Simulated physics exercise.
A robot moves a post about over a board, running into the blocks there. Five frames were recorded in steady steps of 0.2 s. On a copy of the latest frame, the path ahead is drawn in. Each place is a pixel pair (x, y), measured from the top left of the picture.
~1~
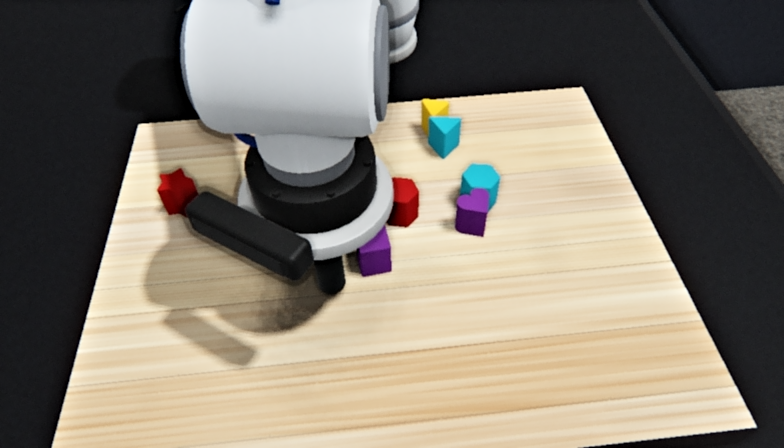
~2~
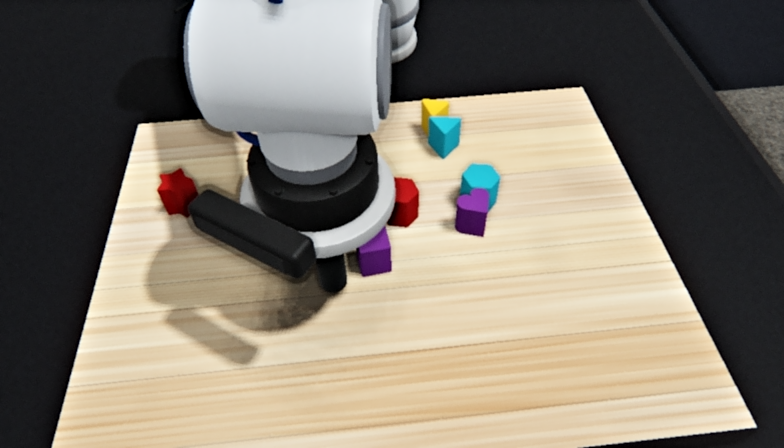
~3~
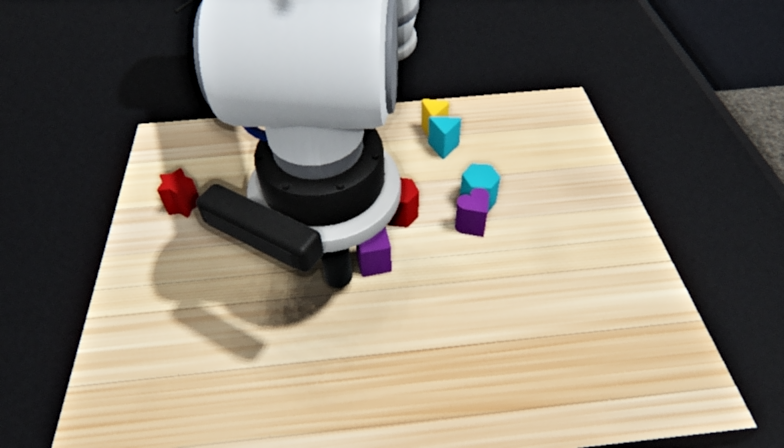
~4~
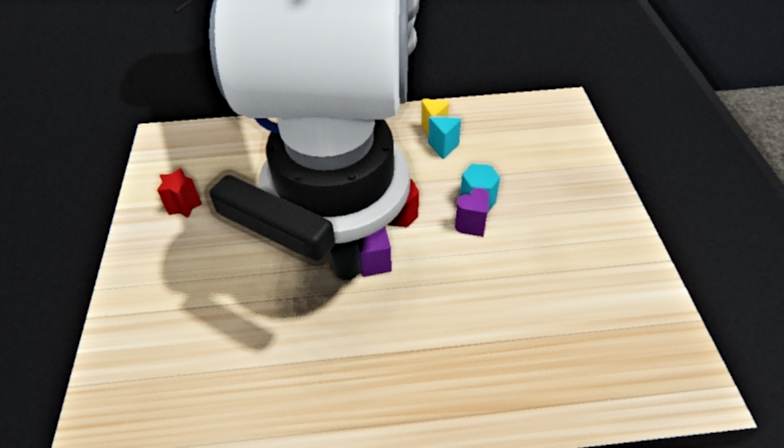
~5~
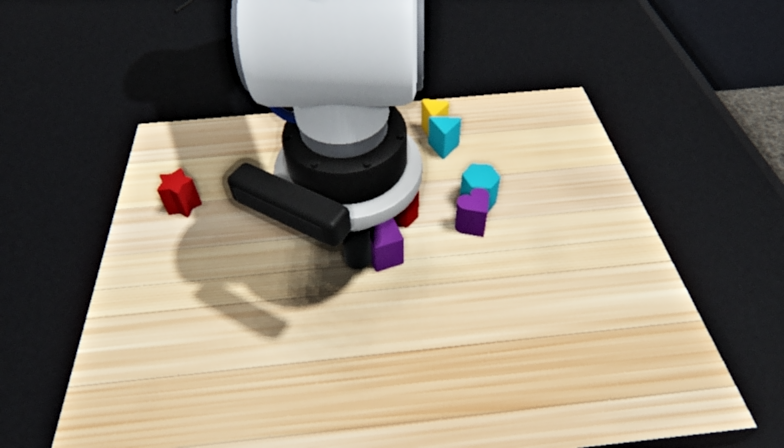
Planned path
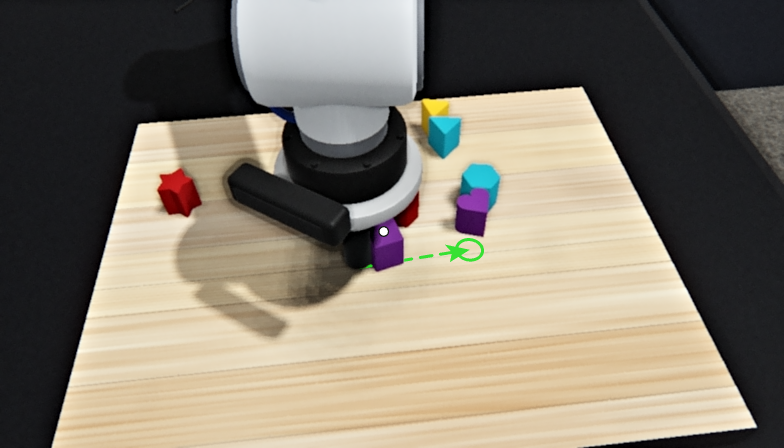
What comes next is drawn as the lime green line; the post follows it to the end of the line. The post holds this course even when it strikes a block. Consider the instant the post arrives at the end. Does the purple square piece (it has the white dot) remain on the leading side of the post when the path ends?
Going by the path, no.
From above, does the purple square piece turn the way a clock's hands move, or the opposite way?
Top view: Counterclockwise.
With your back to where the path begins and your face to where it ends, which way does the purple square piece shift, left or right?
It heads left.
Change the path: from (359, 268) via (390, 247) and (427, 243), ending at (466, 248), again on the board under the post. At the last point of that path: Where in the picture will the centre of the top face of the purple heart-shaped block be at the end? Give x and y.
Somewhere near (506, 191).
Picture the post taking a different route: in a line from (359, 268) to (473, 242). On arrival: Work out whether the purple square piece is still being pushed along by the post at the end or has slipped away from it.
Beside or behind.
Path on the board, in a line from (359, 268) to (470, 250); the dot is on the purple square piece.
What follows on the original path. One third of the way, post (397, 253); purple square piece (415, 219), turned 40° anticlockwise.
Two thirds of the way, post (435, 247); purple square piece (432, 208), turned 70° anticlockwise.
At the end, post (471, 241); purple square piece (433, 207), turned 75° anticlockwise; purple heart-shaped block in place.
